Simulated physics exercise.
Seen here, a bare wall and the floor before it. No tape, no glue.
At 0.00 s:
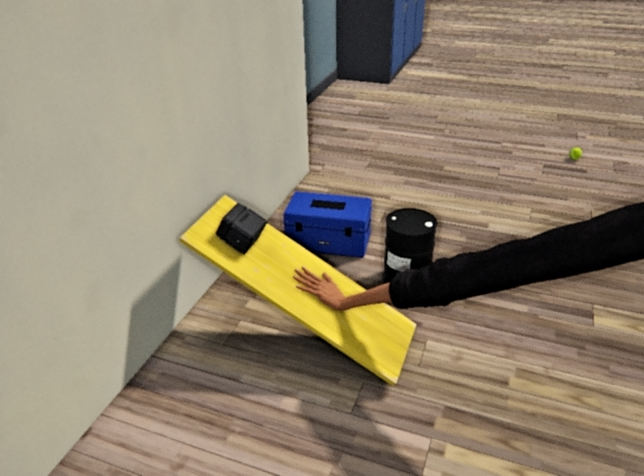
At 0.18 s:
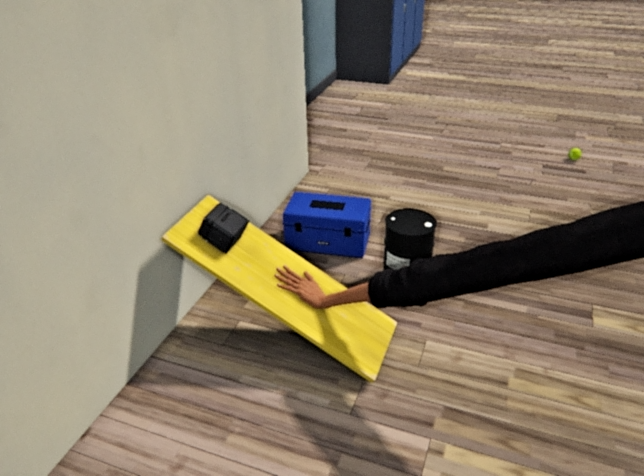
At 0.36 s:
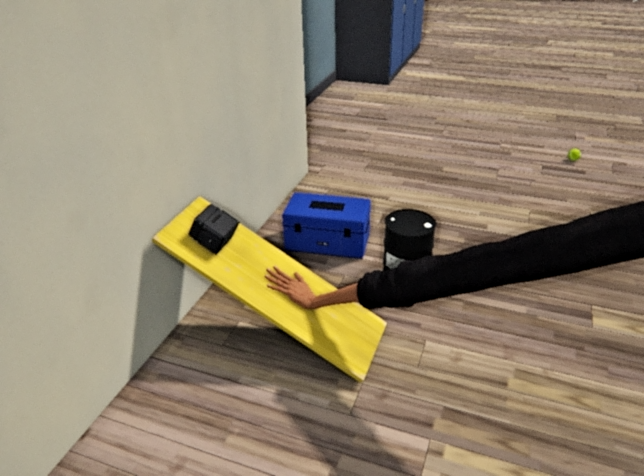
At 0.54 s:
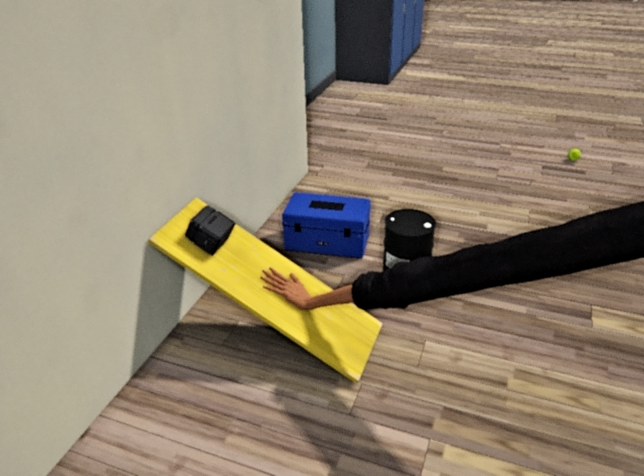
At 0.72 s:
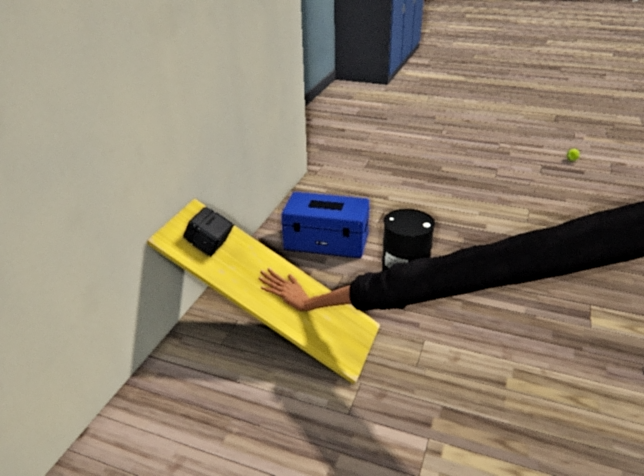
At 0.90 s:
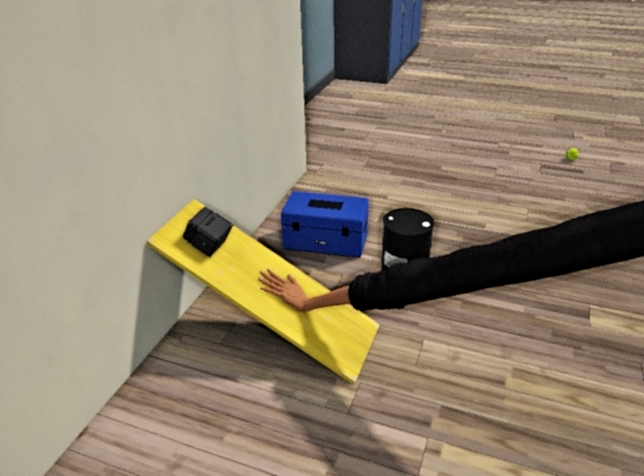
A hand slides a tilted yellow board carrying a black object left, then holds still.
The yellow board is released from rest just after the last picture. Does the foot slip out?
Outcome: The board slides down.
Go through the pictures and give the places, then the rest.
The first frame shows not yet at the wall; yellow board (304, 285); blue toolbox (329, 224).
The second frame shows not yet at the wall; yellow board (286, 284); blue toolbox (328, 224).
The third frame shows not yet at the wall; yellow board (276, 284); blue toolbox (327, 225).
The fourth frame shows not yet at the wall; yellow board (272, 285); blue toolbox (327, 224).
The fifth frame shows propped up under the hand; yellow board (270, 286); blue toolbox (326, 224).
The sixth frame shows propped up under the hand; yellow board (269, 287); blue toolbox (326, 223).
By 1.20 s, yellow board sunk by 16° near (283, 313).
By 1.30 s, yellow board sunk by 29° near (289, 332).
By 1.40 s, yellow board sunk by 27° near (289, 330).
When it is over (2.2 s), moved from the start, yellow board; the other 2 as before. End places, in pixels of the last picture, yellow board near (289, 333). The board slips out.
